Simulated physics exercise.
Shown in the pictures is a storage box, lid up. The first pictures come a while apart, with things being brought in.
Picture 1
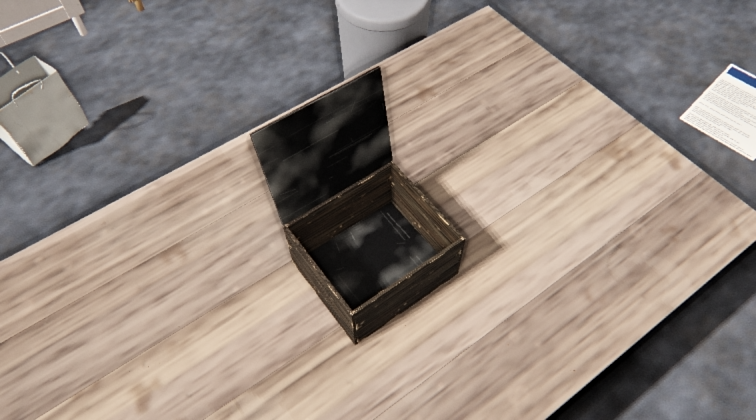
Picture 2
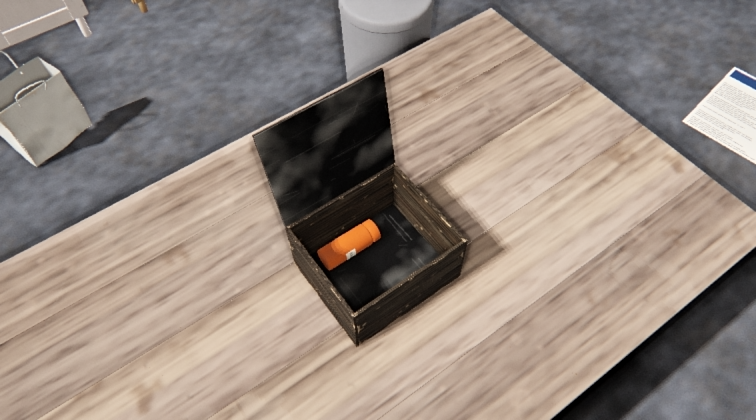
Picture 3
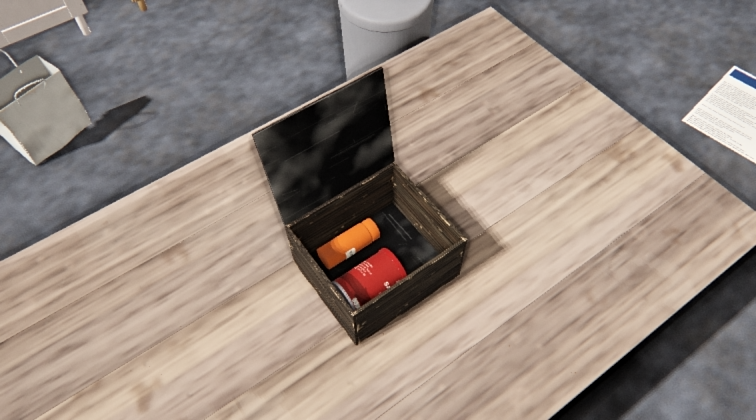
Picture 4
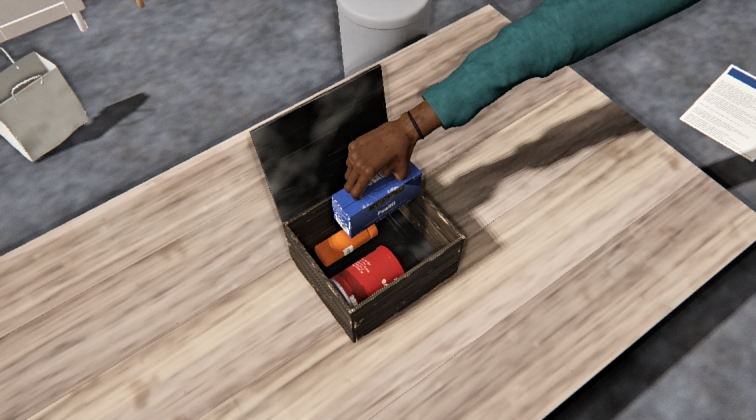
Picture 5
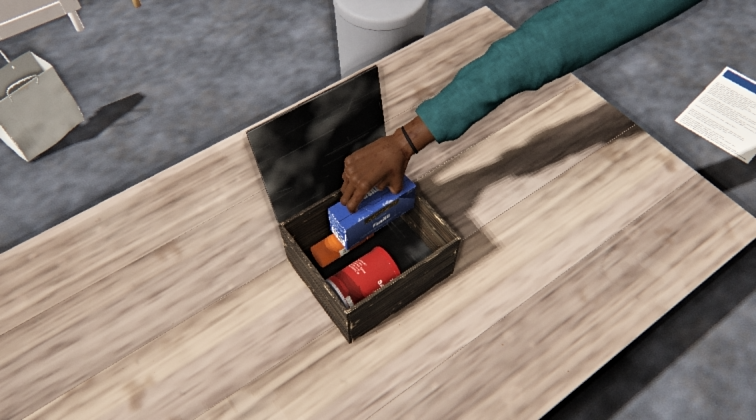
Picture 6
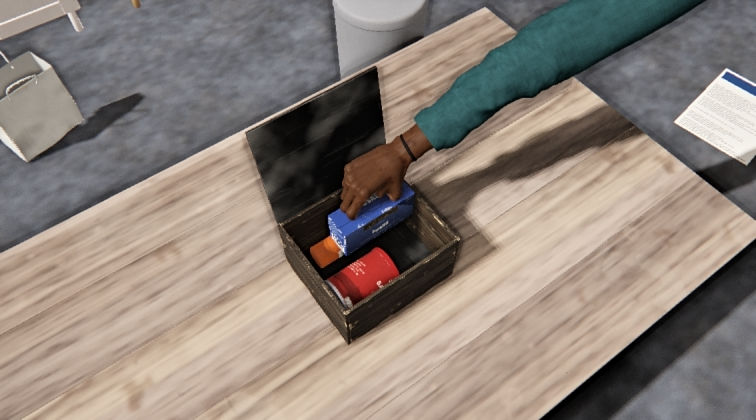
A hand in a teal sleeve lowering a blue carton into a dark wooden box holding an orange container and red tin.
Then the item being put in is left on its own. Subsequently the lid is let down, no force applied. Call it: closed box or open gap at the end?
Closed box.
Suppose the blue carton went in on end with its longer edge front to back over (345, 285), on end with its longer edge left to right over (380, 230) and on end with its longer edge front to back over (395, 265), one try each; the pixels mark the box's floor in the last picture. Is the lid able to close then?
Try 1: Lid not shut; try 2: Lid shut; try 3: Lid not shut.
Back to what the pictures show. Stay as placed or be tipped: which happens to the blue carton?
As it turns out, the blue carton changes its angle.
Then, 0.50 s after the last picture, blue carton tipped 38° from how it was near (373, 236).
Then, 1.50 s after the last picture, lid 65° above the rim; blue carton tipped 40° from how it was near (373, 238); red tin rolled a little.
Then, 1.80 s after the last picture, lid 38° above the rim; blue carton tipped 40° from how it was near (373, 238); red tin rolled a little.
Then, 2.10 s after the last picture, lid 3° above the rim; blue carton tipped 40° from how it was near (373, 238); red tin rolled a little.
At rest, lid shut; tipped over in the box, blue carton; the other 2 in place. Seen from the same camera at the end, blue carton near (373, 238).
